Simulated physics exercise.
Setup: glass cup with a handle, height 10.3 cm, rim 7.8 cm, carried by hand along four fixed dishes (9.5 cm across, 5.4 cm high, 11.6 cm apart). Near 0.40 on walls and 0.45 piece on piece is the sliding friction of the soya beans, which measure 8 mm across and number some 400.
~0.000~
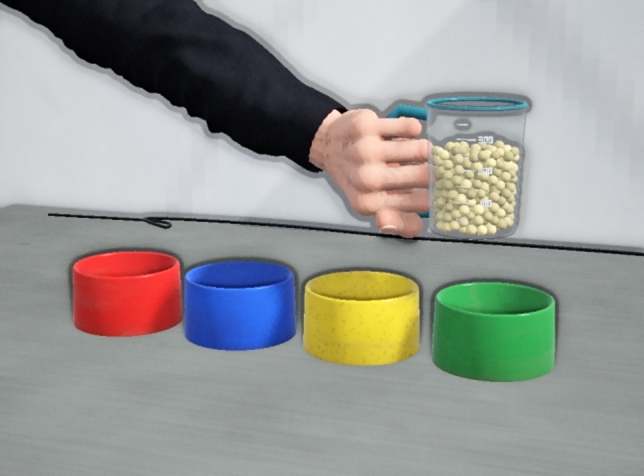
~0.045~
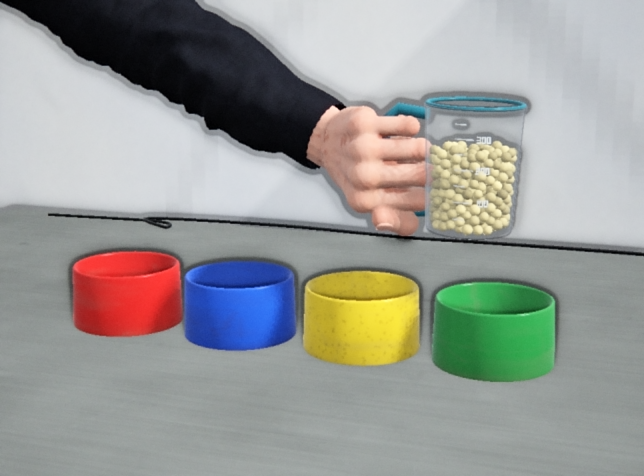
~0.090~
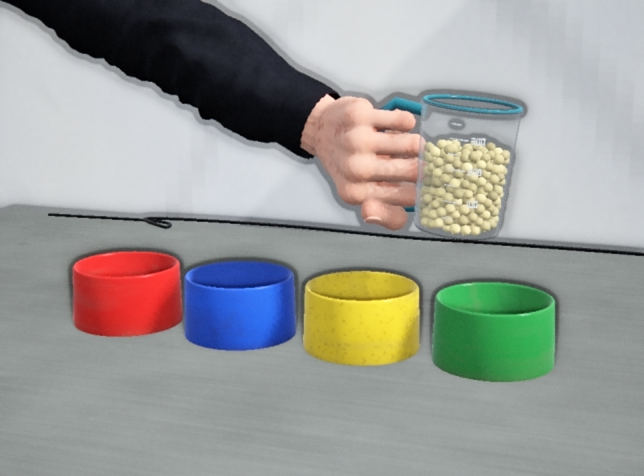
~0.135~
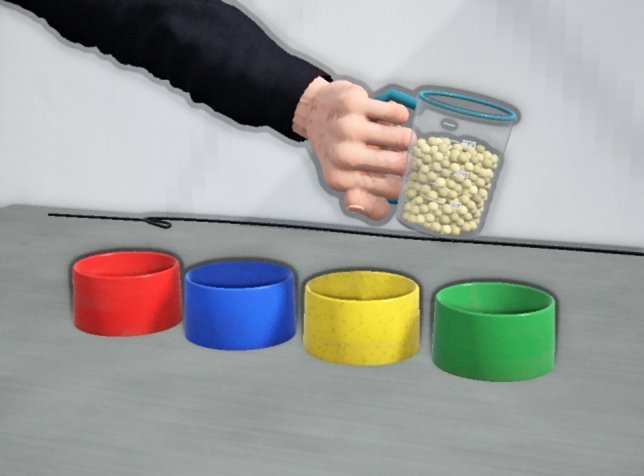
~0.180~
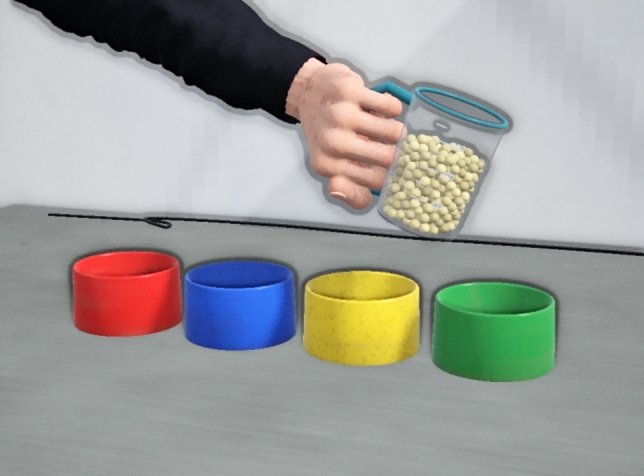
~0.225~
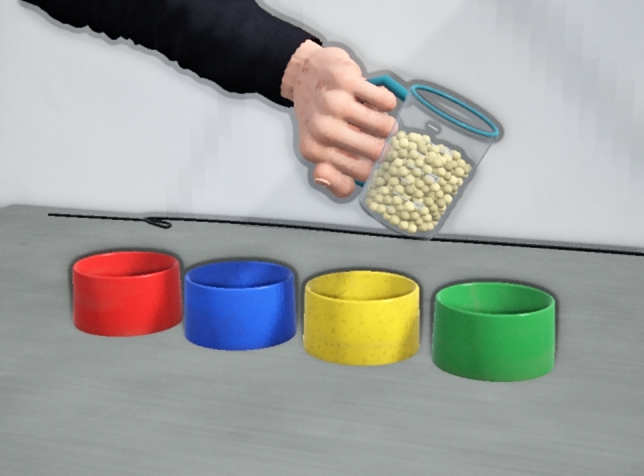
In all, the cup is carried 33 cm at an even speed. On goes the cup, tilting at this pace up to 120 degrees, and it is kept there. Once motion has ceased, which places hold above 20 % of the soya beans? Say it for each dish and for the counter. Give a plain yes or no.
Red dish - no, blue dish - yes, green dish - no, yellow dish - yes, counter - yes.
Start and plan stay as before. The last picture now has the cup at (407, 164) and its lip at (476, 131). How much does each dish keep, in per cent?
The red dish keeps 10, the blue dish 50, the green dish 0 and the yellow dish 0.
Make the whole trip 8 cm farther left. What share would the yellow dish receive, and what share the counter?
The yellow dish would get 0 and the counter 20.
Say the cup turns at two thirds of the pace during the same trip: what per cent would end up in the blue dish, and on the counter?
That gives blue 70 with 30 for the counter.
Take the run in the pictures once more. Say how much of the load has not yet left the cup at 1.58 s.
Somewhere near 0 per cent.
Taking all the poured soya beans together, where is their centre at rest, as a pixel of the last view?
Once everything settles, the centre is around (296, 328).
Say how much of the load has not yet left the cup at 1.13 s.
Roughly 5 in a hundred.
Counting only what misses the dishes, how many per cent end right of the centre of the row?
50 per cent.
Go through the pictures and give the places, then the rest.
The first picture shows cup at (475, 167), tilt 0 degrees, lip at (525, 106), moved 0.0 cm; middle of the pieces at (478, 186); green dish at (495, 299); yellow dish at (362, 287); blue dish at (239, 275); red dish at (126, 265).
The second picture shows cup at (472, 167), tilt 1 degrees, lip at (524, 107), moved 0.2 cm; middle of the pieces at (475, 186).
The third picture shows cup at (464, 167), tilt 6 degrees, lip at (520, 111), moved 0.9 cm; middle of the pieces at (466, 186).
The fourth picture shows cup at (452, 166), tilt 13 degrees, lip at (514, 118), moved 1.9 cm; middle of the pieces at (451, 185).
The fifth picture shows cup at (438, 166), tilt 20 degrees, lip at (505, 126), moved 3.0 cm; middle of the pieces at (435, 184).
The sixth picture shows cup at (425, 165), tilt 28 degrees, lip at (496, 135), moved 4.2 cm; middle of the pieces at (419, 182); green dish at (495, 299); yellow dish at (362, 287); blue dish at (239, 275); red dish at (126, 265). The cup turns about 170 degrees a second and travels 25 cm a second.
Then, at 0.77 s, tilt 117 degrees; cup holds 85 %, yellow 10 %.
After 1.13 s, tilt 120 degrees; cup holds 5 %, blue 35 %, yellow 35 %.
After 1.58 s, tilt 120 degrees; cup holds 0 %, blue 40 %, yellow 35 %.
In the end, at 1.9 s, red 0 %, blue 40 %, green 0 %, yellow 35 %, counter 30 %.
